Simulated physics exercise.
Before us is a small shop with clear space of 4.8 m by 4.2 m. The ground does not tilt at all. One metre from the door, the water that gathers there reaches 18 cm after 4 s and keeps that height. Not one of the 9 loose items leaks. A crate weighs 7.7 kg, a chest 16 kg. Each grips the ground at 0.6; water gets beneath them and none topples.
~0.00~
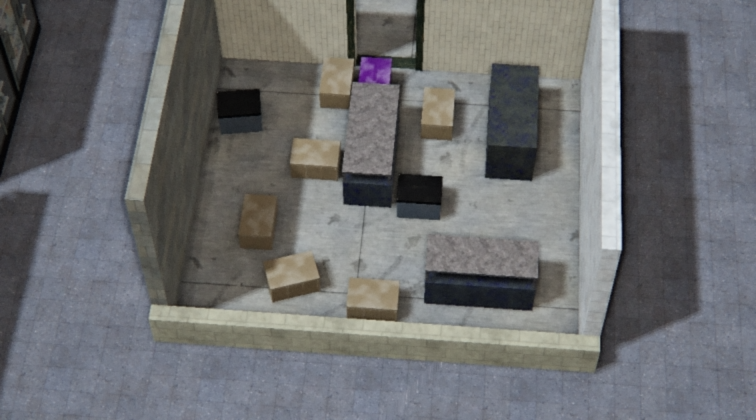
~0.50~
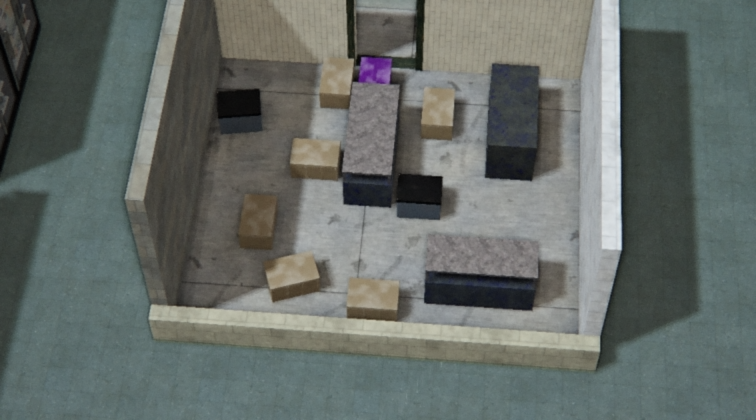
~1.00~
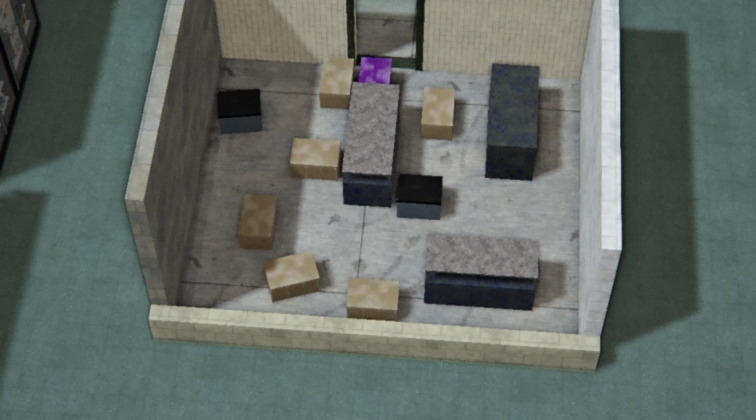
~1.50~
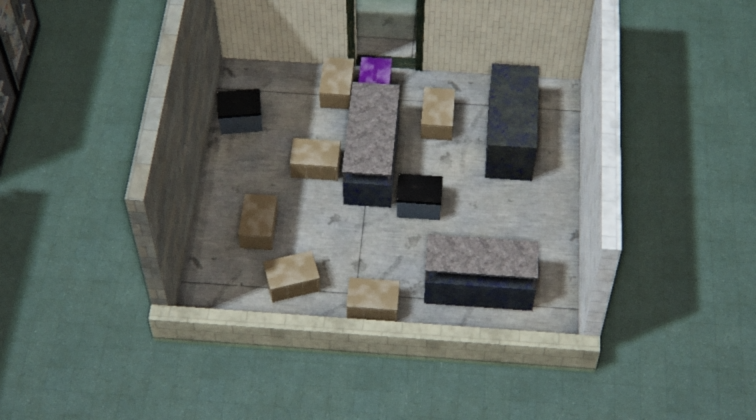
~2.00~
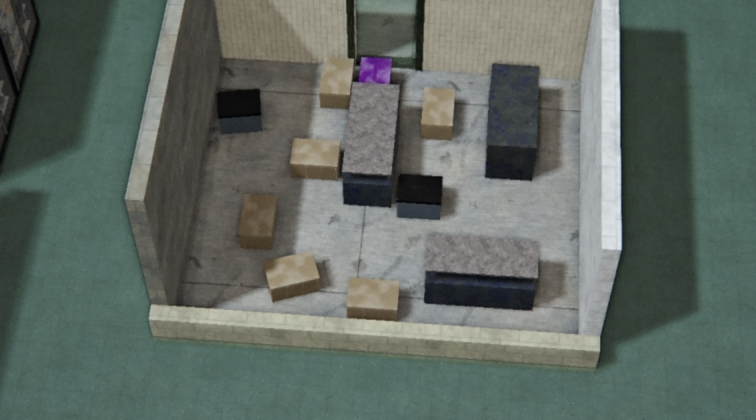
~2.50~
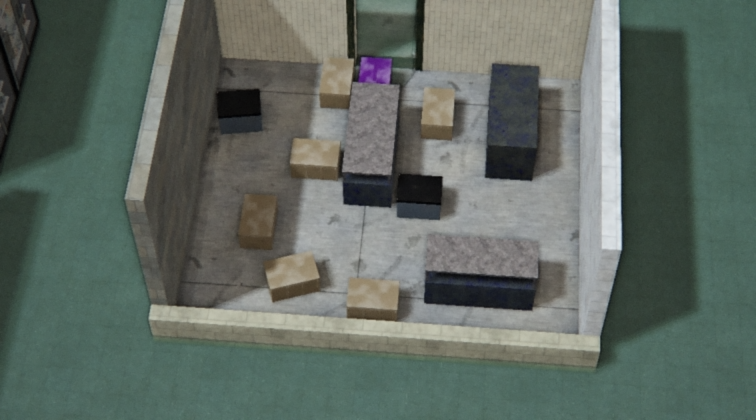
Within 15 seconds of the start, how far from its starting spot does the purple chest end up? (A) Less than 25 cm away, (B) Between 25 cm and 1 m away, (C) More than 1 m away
Answer: A.
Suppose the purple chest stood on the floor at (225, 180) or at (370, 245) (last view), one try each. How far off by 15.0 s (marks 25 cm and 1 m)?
From the first spot it would stay roughly in place, and from the second it would stay roughly in place.
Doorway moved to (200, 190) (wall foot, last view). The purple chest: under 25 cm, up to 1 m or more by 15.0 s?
In that case the purple chest remains where it is.
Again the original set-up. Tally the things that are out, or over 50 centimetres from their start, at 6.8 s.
Answer: 2.
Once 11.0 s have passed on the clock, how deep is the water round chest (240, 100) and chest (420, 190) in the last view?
Close to 6 and 4 centimetres.
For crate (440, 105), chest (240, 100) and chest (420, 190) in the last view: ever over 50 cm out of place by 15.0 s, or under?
Result, in order: Bigger / not bigger / not bigger.
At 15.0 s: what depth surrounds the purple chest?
Depth: About 4 cm.
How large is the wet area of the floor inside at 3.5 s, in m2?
About 1.5 m2.
After 3.5 s the purple chest is near (375, 77), 0.0 m from its start, aground; 0 afloat.
After 6.8 s the purple chest is near (375, 81), 0.1 m from its start, aground; 0 afloat.
After 11.0 s the purple chest is near (375, 81), 0.1 m from its start, aground; 3 afloat.
After 15.0 s the purple chest is near (375, 82), 0.1 m from its start, aground; 5 afloat.
